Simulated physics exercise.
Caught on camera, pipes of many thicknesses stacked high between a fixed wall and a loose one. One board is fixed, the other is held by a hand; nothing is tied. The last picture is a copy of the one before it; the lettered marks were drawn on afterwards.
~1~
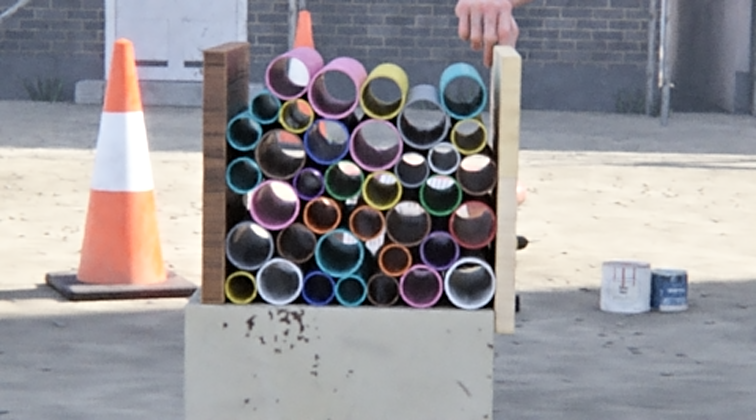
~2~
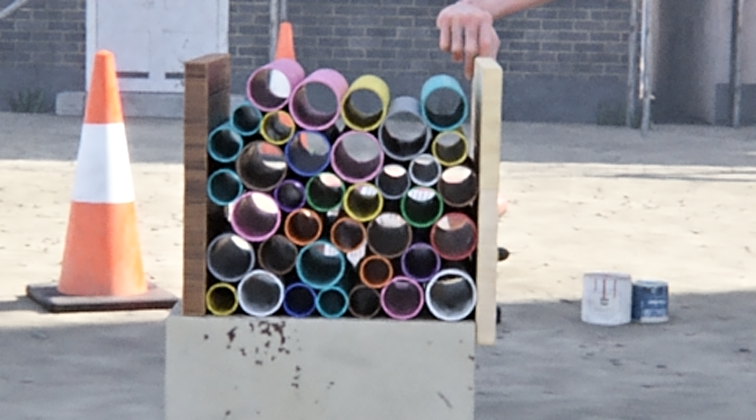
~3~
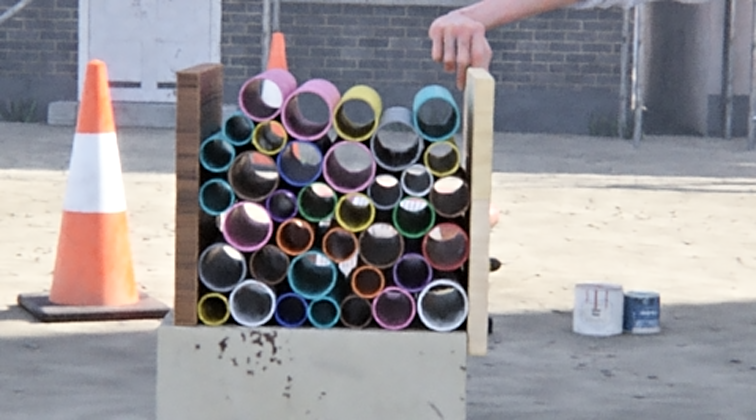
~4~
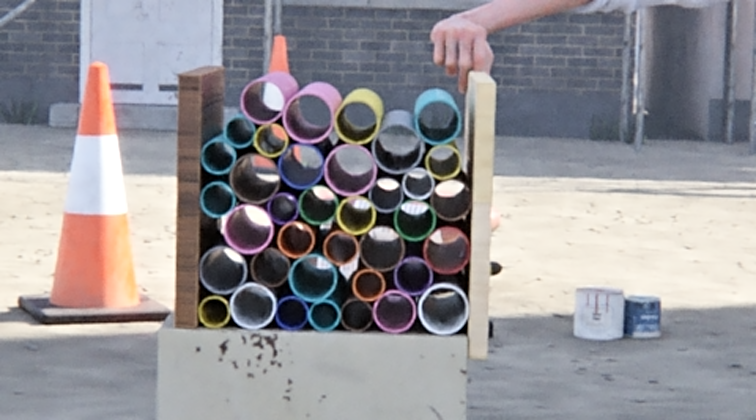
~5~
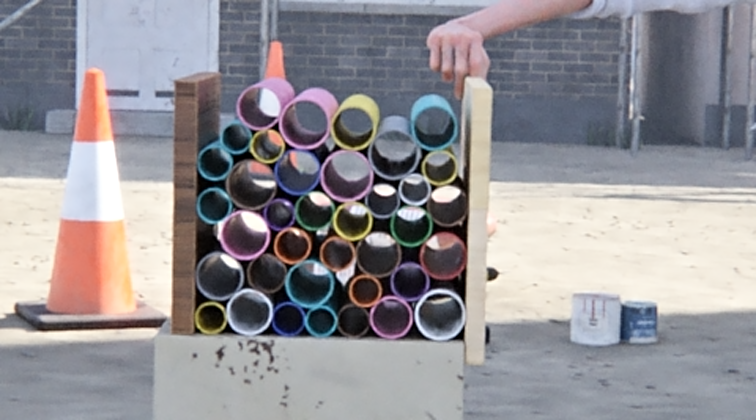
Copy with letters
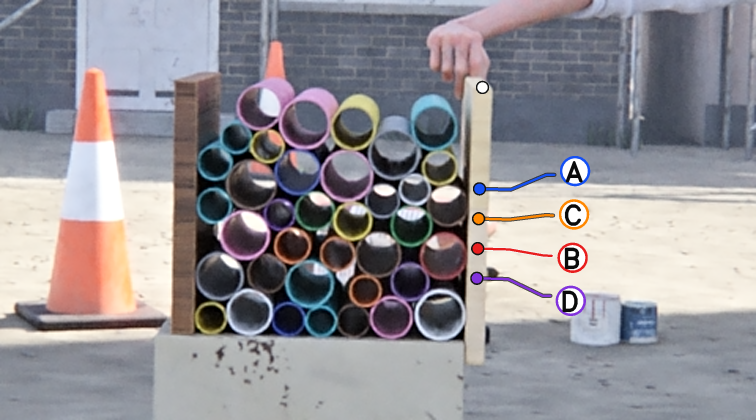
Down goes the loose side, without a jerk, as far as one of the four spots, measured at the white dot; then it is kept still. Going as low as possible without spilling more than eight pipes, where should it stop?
D is the limit.
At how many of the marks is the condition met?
Four of them.
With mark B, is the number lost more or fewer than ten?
At B, fewer than ten.
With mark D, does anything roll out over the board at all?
At D: Yes.
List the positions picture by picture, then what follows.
The first frame shows a purple pipe (440, 251); an orange pipe (367, 223); a green pipe (345, 180).
The second frame shows a green pipe (326, 191); a pink pipe (357, 157).
The third frame shows a turquoise pipe (217, 154); a pink pipe (307, 114).
The fourth frame shows side board (477, 204); a yellow pipe (215, 312).
The fifth frame shows a pink pipe (391, 318); a purple pipe (410, 282); an orange pipe (338, 254).
On the copy, A at (480, 189); B at (478, 248); C at (479, 219); D at (477, 278); the white dot at (483, 88).
On D. First, top of the board (470, 169).
Then, top of the board (467, 259).
Finally, top of the board (467, 277), six out over the board.
By contrast, A none out over the board; B six out over the board; C none out over the board.
